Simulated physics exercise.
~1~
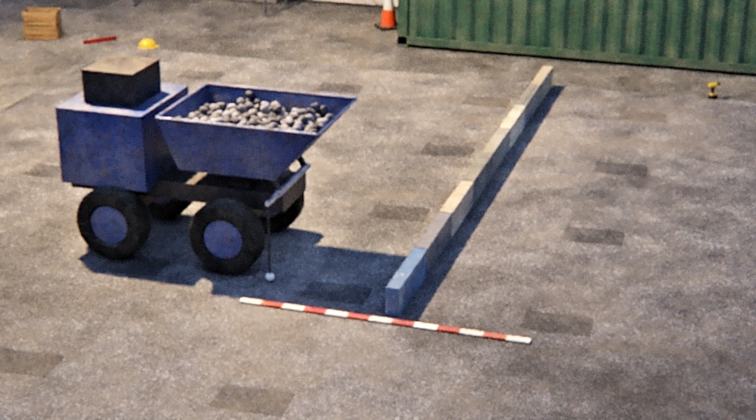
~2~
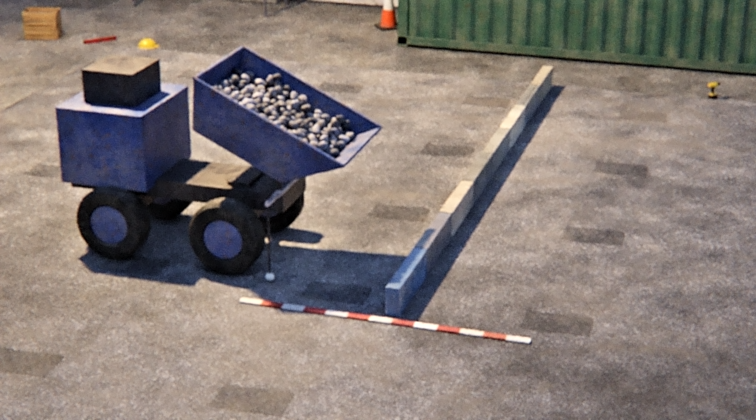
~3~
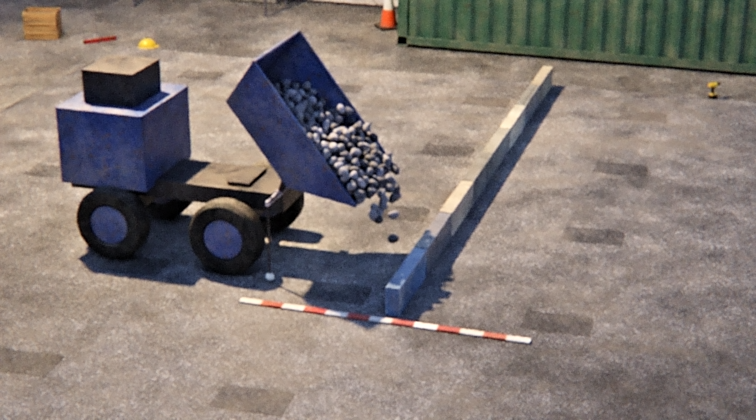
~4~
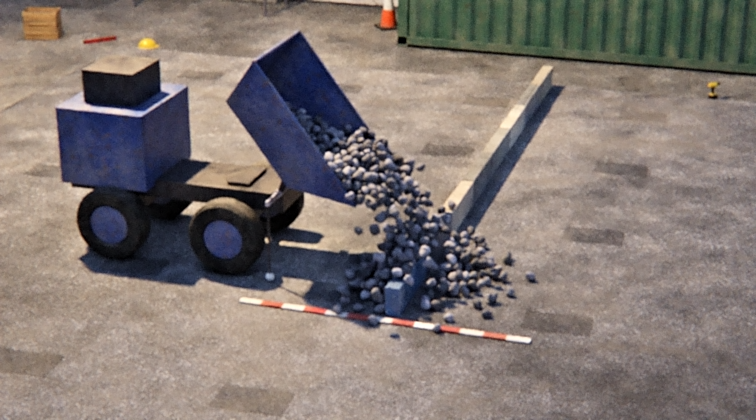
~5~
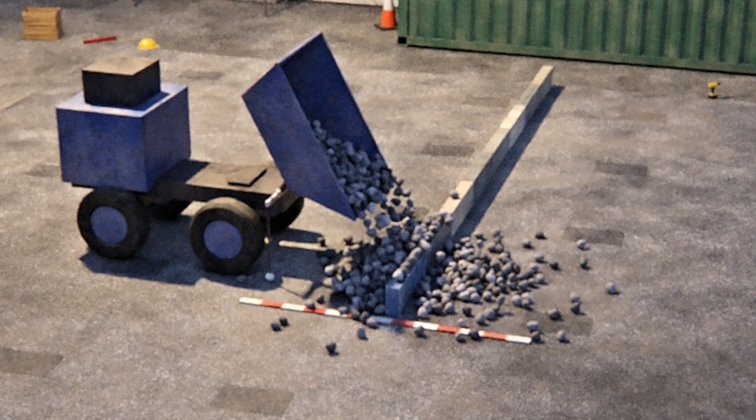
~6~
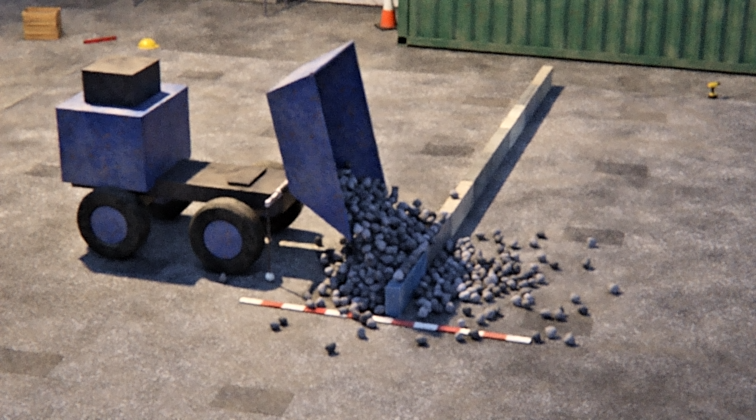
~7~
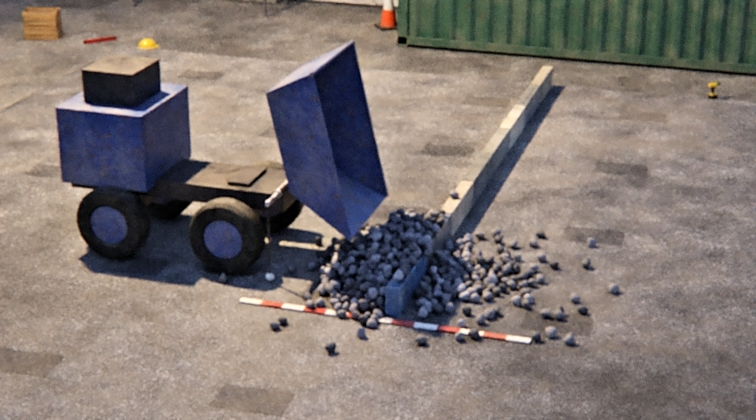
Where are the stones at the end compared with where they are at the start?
At the start the stones sit up in the blue body of the dumper. By the end they lie lower and further right on the ground, heaped around the near end of the kerb with some scattered beyond it.
